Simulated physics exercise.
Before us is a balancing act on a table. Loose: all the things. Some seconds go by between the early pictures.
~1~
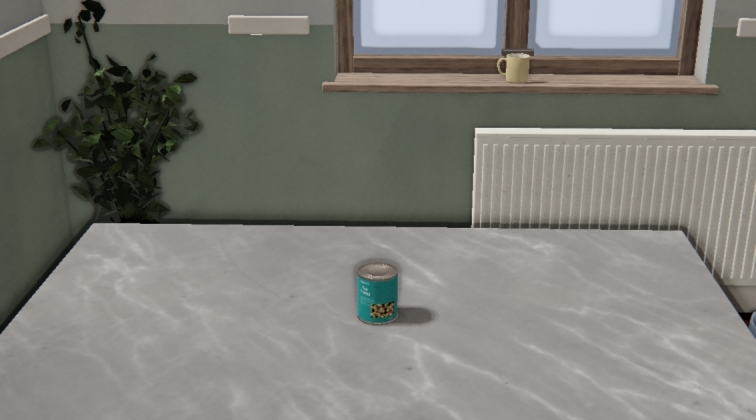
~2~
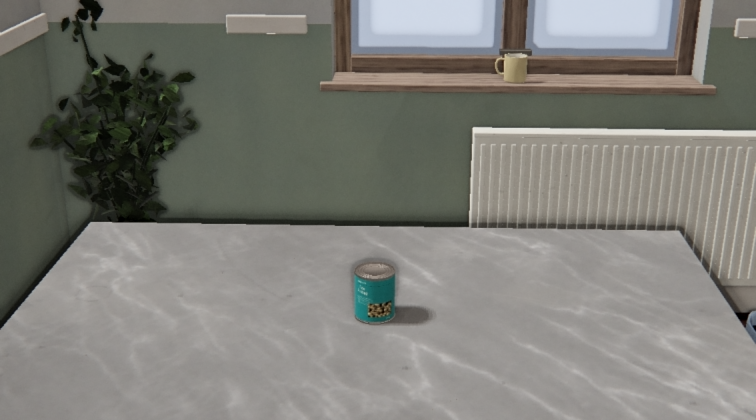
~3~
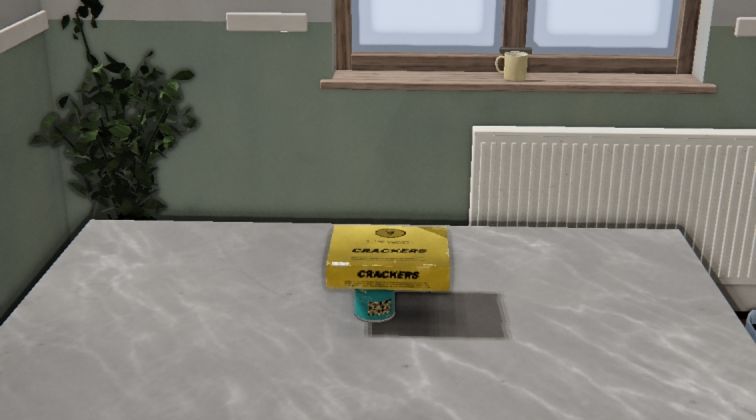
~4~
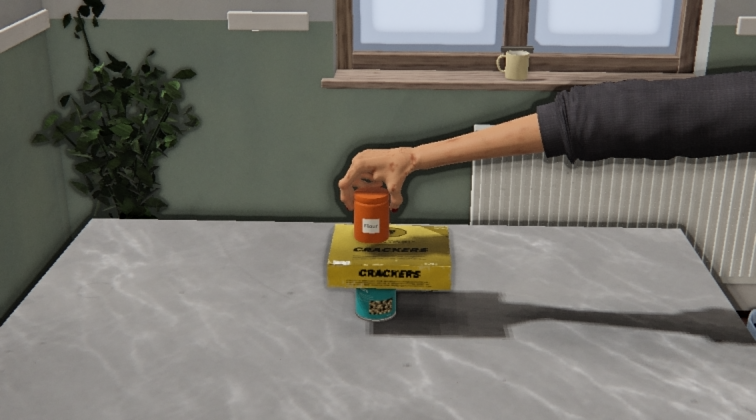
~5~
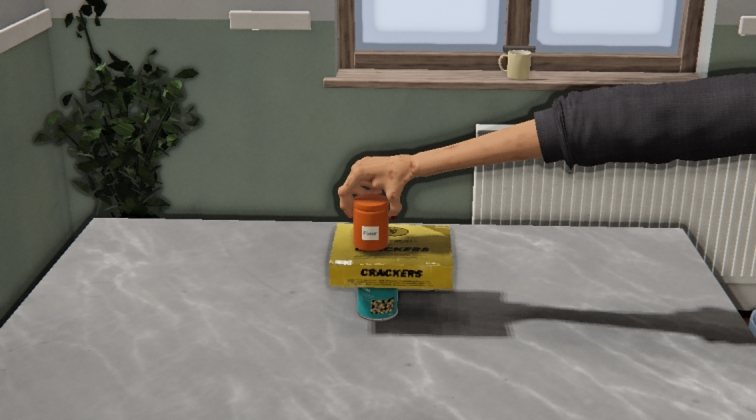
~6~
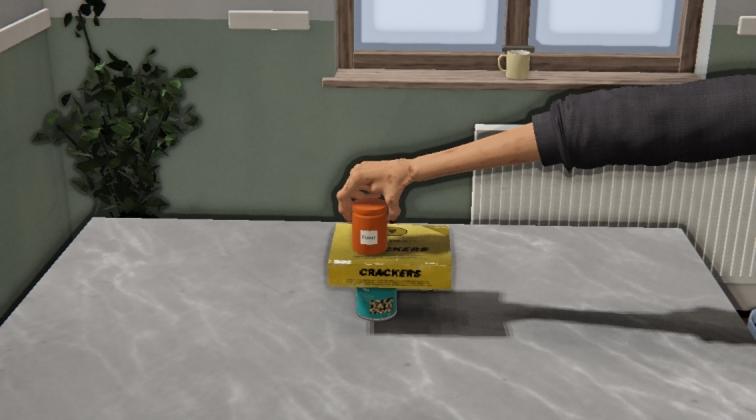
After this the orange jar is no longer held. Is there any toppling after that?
It is going to be fine.
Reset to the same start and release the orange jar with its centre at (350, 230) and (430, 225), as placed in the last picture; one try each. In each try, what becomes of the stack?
In case one it stays upright, while in case two it tumbles.
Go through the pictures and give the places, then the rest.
The last thing is not in view yet; turquoise tin (377, 293), in the first picture.
The last thing is not in view yet; turquoise tin (375, 293), in the second picture.
The last thing is not in view yet; turquoise tin (375, 291), in the third picture.
Still above its spot; orange jar (372, 215); turquoise tin (376, 290), in the fourth picture.
Still above its spot; orange jar (371, 222); turquoise tin (378, 289), in the fifth picture.
In place under the hand; orange jar (370, 226); turquoise tin (376, 289), in the sixth picture.
Then, 0.40 s past the last view, nothing moves.
Then, 1.30 s past the last view, orange jar resting near (370, 227).
Finally, all 3 still in place. Final places as the last picture's camera would see them, orange jar near (369, 227). The stack holds.
